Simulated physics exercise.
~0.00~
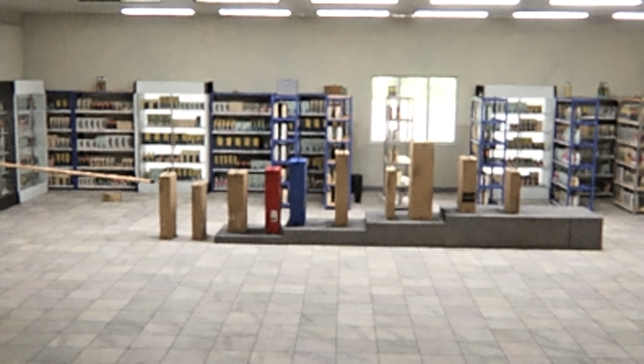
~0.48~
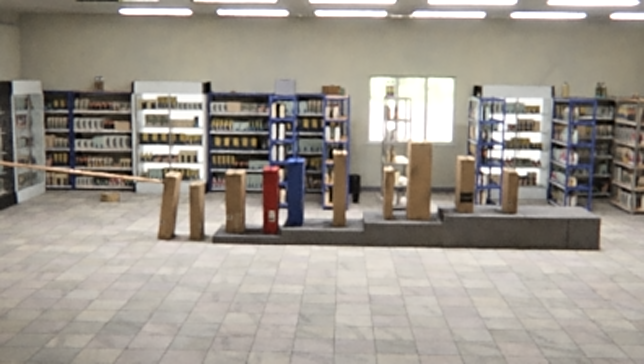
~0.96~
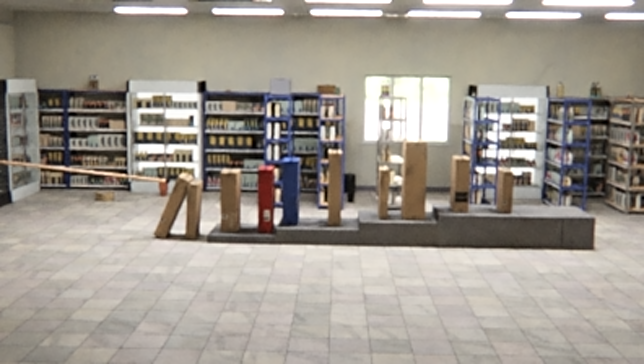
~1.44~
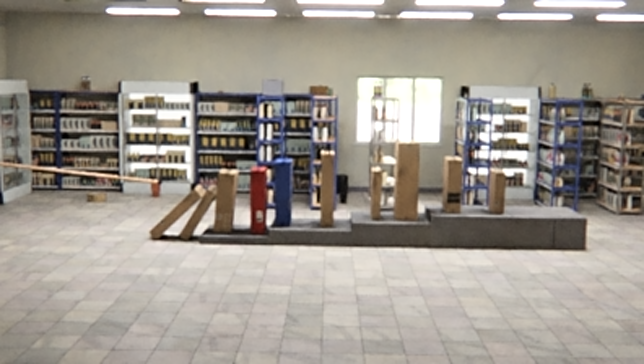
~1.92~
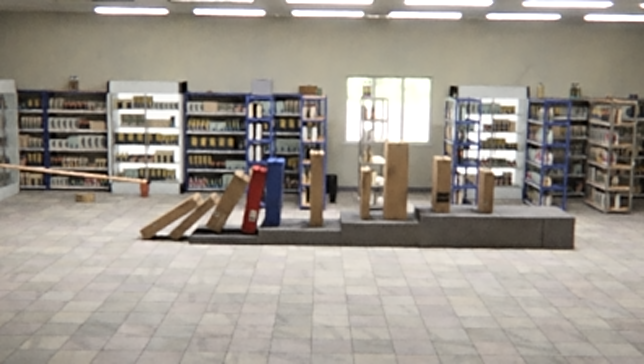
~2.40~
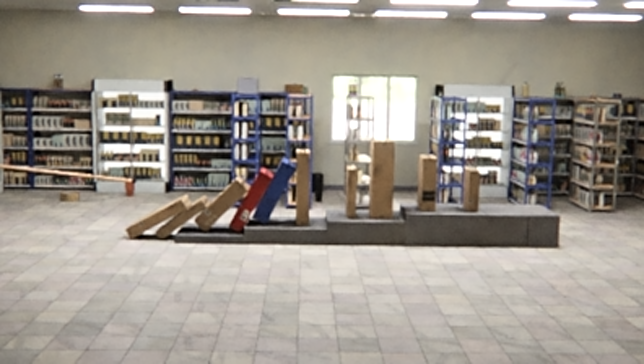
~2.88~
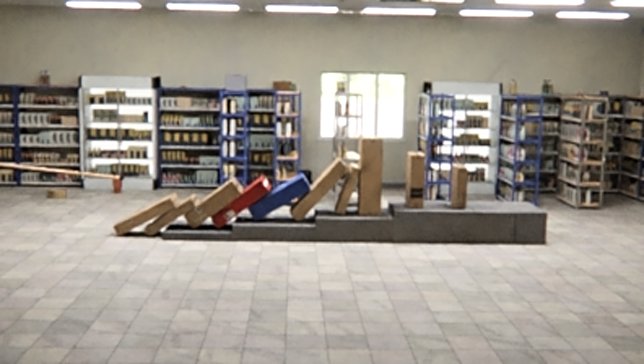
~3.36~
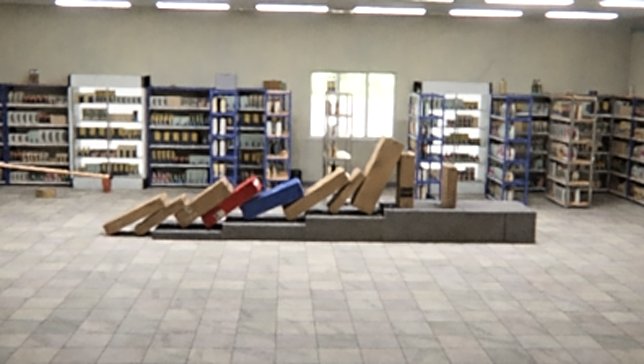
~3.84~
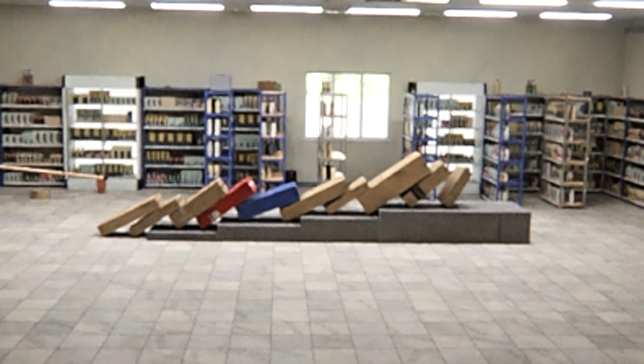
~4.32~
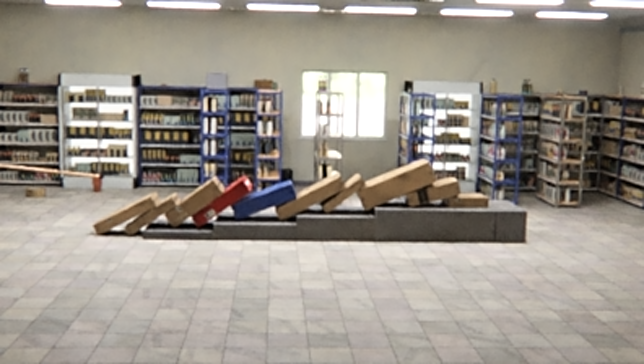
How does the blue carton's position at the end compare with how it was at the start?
At the start the blue carton stands upright on the steps, and by the end it has toppled to the right and is down on its side.
